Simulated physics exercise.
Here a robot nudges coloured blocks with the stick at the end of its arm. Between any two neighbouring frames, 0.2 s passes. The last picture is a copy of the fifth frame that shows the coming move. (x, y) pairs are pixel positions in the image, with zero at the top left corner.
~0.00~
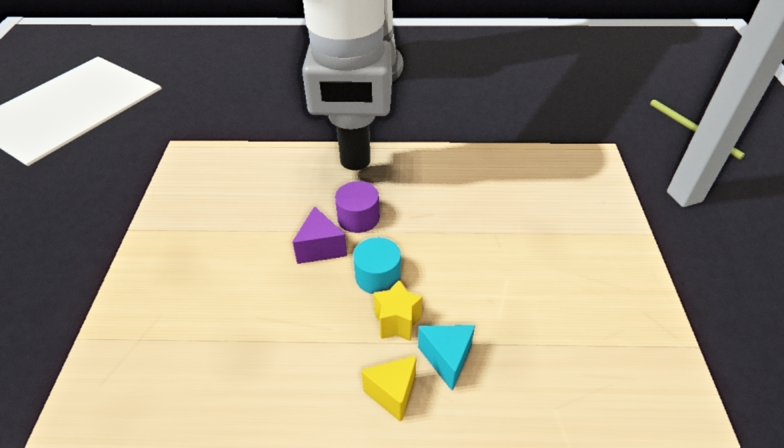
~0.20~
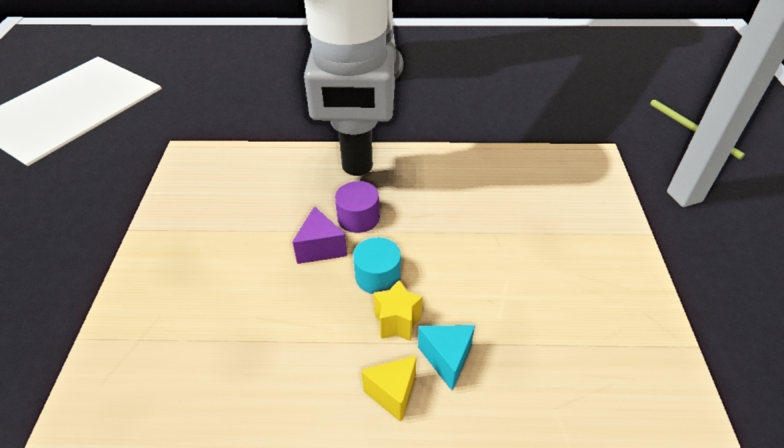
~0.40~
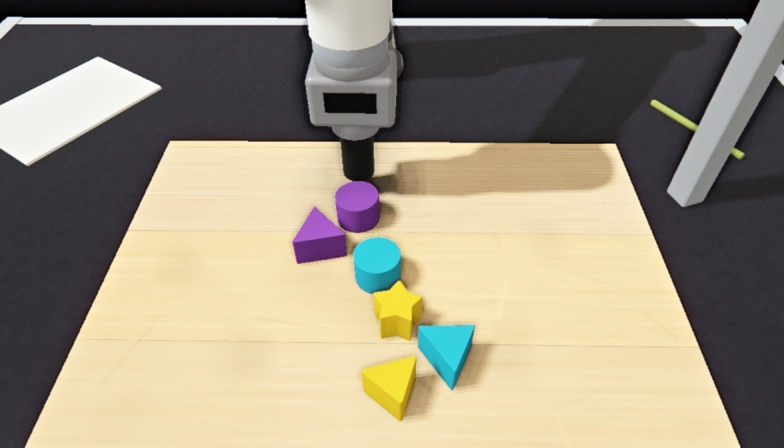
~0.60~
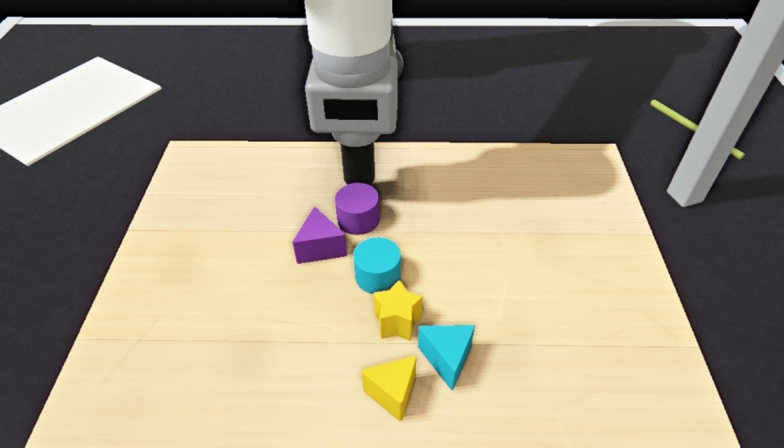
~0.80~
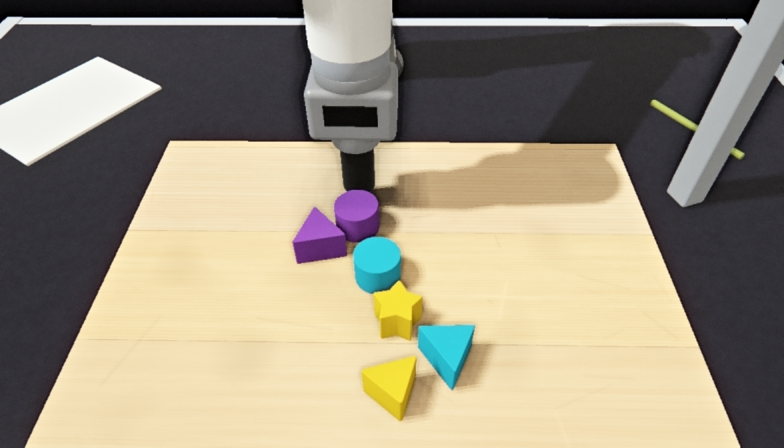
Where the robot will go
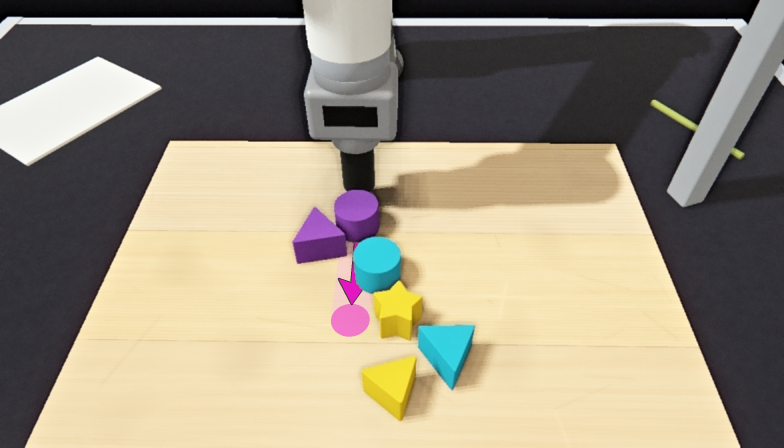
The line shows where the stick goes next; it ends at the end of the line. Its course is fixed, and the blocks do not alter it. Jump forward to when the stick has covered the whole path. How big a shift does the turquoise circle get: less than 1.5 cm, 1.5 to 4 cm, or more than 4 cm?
Covers over 4 cm.
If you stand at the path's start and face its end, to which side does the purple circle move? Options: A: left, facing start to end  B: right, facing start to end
That would be B.
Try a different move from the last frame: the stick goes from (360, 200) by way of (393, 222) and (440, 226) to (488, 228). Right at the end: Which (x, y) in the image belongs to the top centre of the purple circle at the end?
That would be at about pixel (361, 220).
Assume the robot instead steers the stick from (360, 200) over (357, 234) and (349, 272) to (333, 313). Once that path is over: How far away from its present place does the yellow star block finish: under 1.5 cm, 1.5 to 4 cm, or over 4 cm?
Between 1.5 and 4 cm.
Drawn move, in a line from (360, 200) to (350, 320).
What follows on the original path. One third of the way, stick (357, 220); purple three-sided block (311, 236), turned 45° clockwise; purple circle (350, 243); turquoise circle (383, 270).
Two thirds of the way, stick (353, 261); purple three-sided block (310, 237), turned 50° clockwise; purple circle (331, 286); turquoise circle (384, 288); yellow star block (408, 319); turquoise three-sided block (457, 344).
At the end, stick (349, 305); purple three-sided block (310, 237), turned 50° clockwise; purple circle (310, 325); turquoise circle (394, 302); yellow star block (417, 334); turquoise three-sided block (468, 349), turned 30° anticlockwise.
